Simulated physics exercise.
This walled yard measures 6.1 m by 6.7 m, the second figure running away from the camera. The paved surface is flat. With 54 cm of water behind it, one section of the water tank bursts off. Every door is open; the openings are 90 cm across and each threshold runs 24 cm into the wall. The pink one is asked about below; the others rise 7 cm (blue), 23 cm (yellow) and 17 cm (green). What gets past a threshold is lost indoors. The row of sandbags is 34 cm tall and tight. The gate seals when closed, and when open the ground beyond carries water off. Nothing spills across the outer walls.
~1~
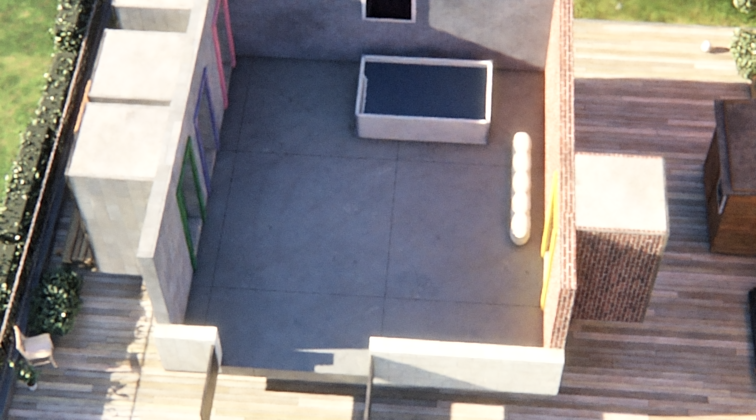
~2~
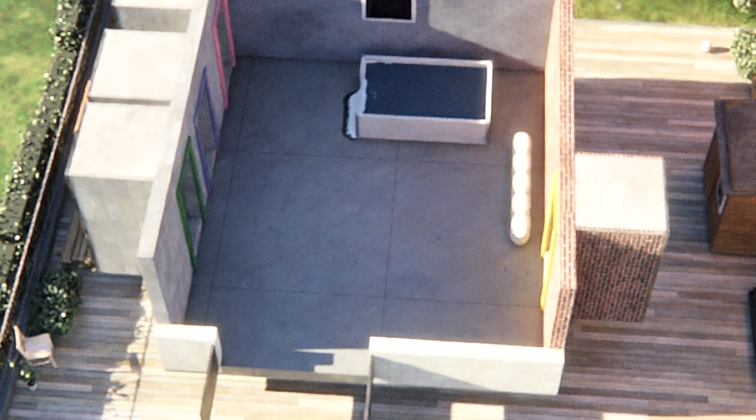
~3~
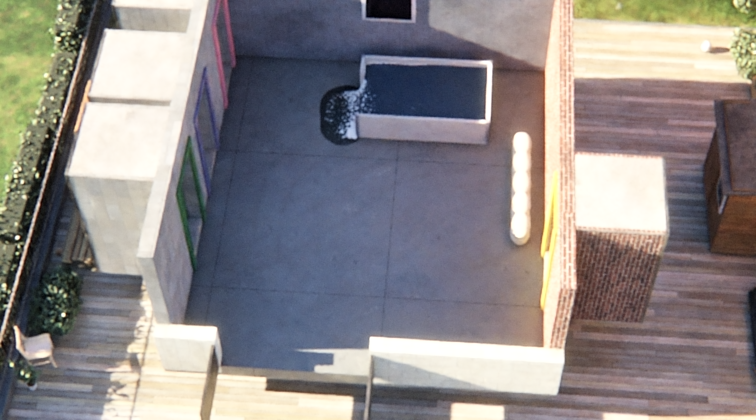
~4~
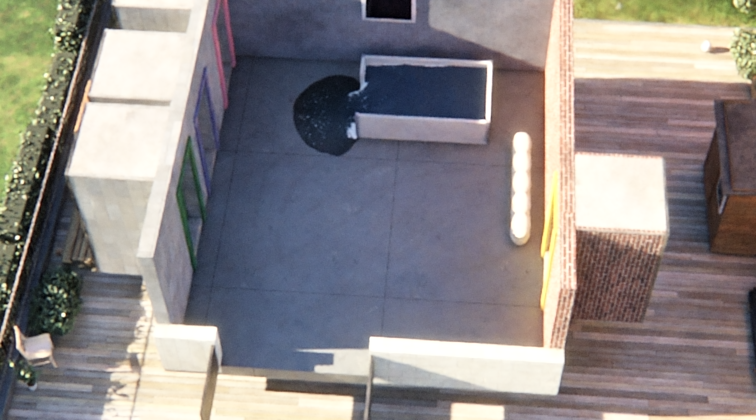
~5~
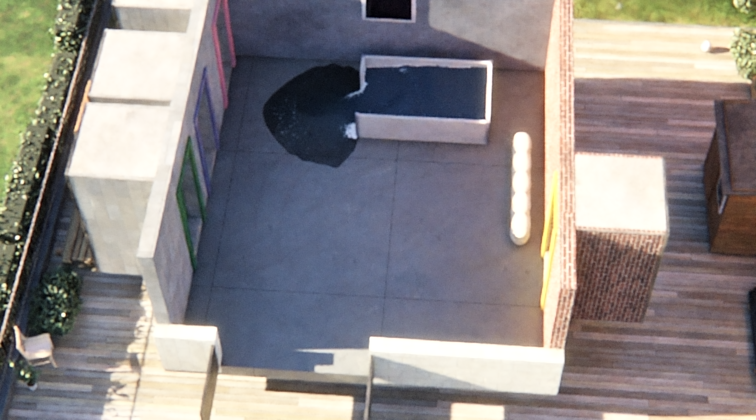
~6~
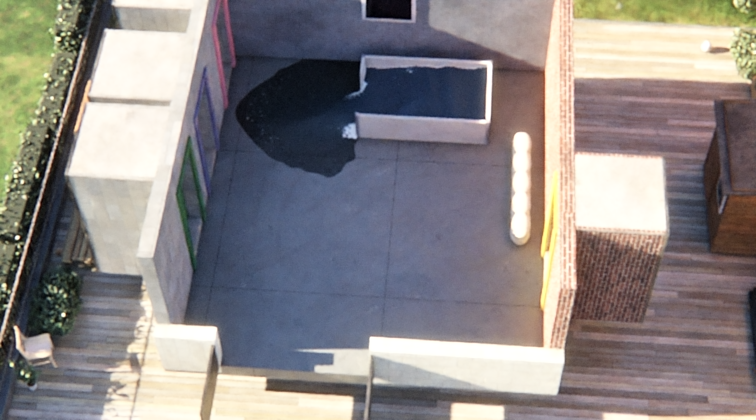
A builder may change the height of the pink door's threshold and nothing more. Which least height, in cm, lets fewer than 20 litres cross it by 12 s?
Close to 19 cm is just enough.
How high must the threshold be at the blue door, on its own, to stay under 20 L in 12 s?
About 13.0 cm at blue.
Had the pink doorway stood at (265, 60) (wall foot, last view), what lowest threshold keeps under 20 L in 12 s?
About 17 cm.
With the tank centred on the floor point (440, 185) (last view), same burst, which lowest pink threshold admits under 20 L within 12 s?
About 6.0 cm.
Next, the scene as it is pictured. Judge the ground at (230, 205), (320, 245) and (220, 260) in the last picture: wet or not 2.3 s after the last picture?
In that order: Under water, still dry, flooded.
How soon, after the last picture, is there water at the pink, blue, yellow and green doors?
Arrival: Pink 0.2 s, blue 0.6 s, yellow 10.0 s, green 1.4 s.
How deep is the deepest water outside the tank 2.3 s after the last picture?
Roughly 23 cm.
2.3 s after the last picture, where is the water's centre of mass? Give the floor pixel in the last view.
Near (335, 124).
Then, 0.7 s after the last picture water covers 20 % of the floor, deepest (30 cm) near (356, 119); 19 cm at the pink door, 1 litre in over its 16 cm threshold.
Then, 2.3 s after the last picture water covers 30 % of the floor, deepest (23 cm) near (227, 97); 22 cm at the pink door, 32 litres in over its 16 cm threshold.
Then, 11.3 s after the last picture water covers 75 % of the floor, deepest (7 cm) near (538, 71); 4 cm at the pink door, 43 litres in over its 16 cm threshold.
At the pink door as built, the water peaked near 26 cm, 1.5 s after the last picture.
With a threshold of 16.5 cm, 38 litres would have come in within the 12 s; with 22.5 cm, 4 litres. So under 20 litres takes about 19 cm.
